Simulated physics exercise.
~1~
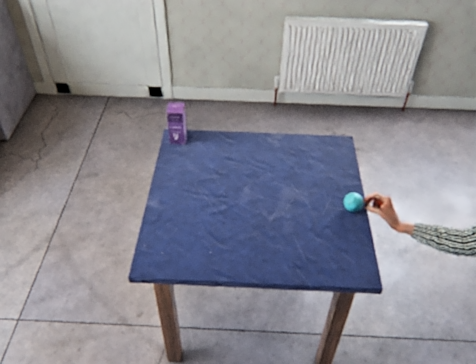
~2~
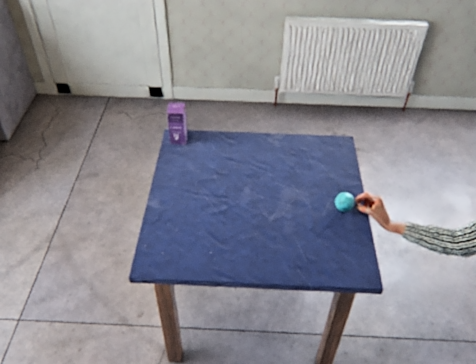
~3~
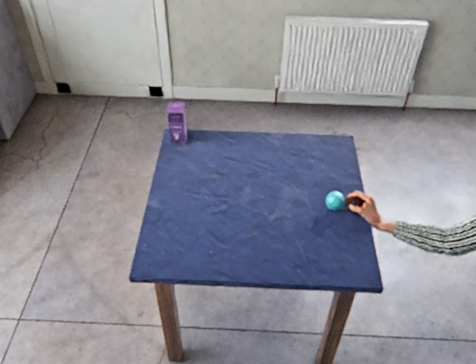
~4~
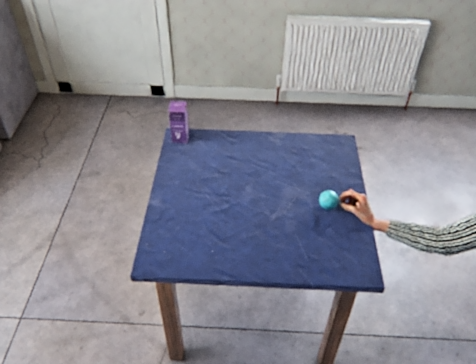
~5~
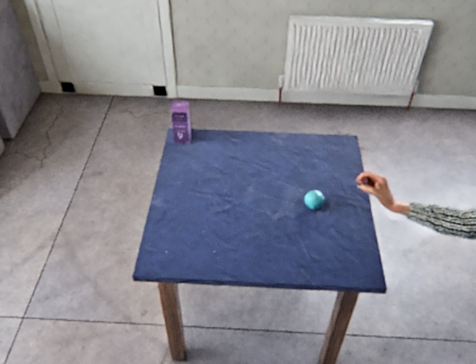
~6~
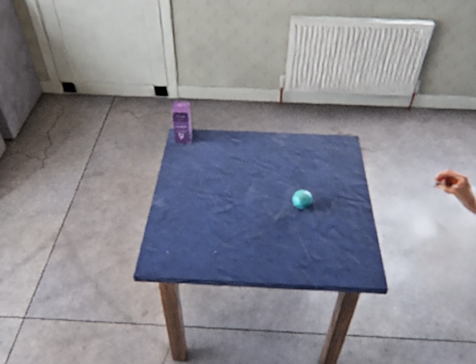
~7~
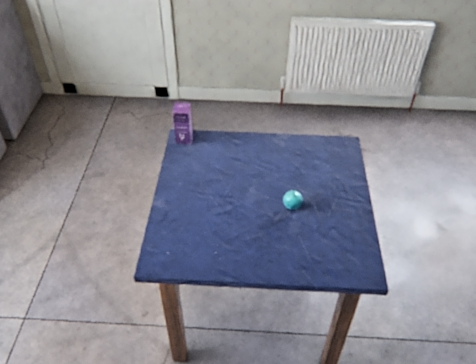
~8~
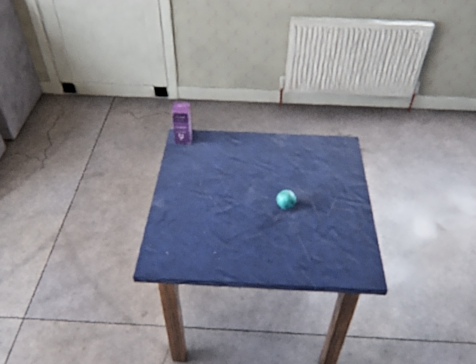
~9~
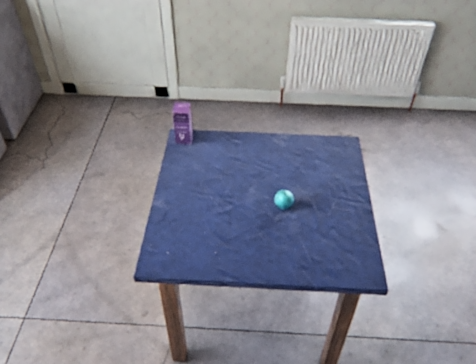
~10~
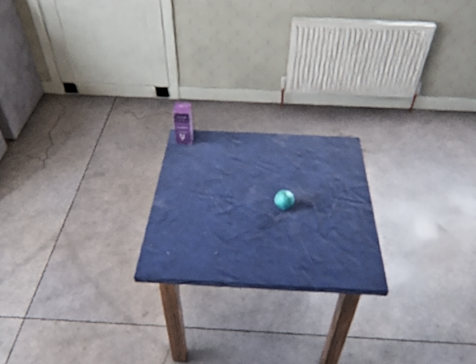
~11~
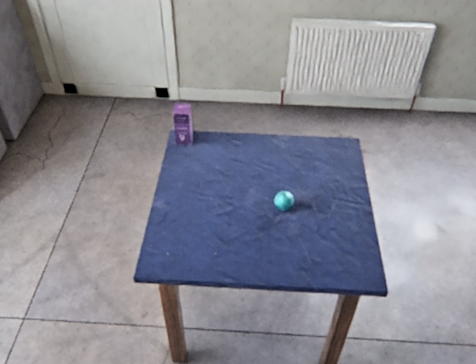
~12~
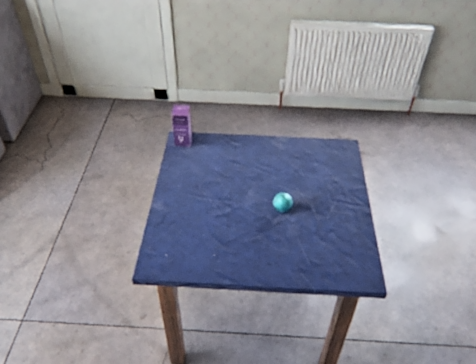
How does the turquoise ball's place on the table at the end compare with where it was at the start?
At the start the ball is near the right edge of the table, and at the end it rests farther left, near the middle of the tabletop.
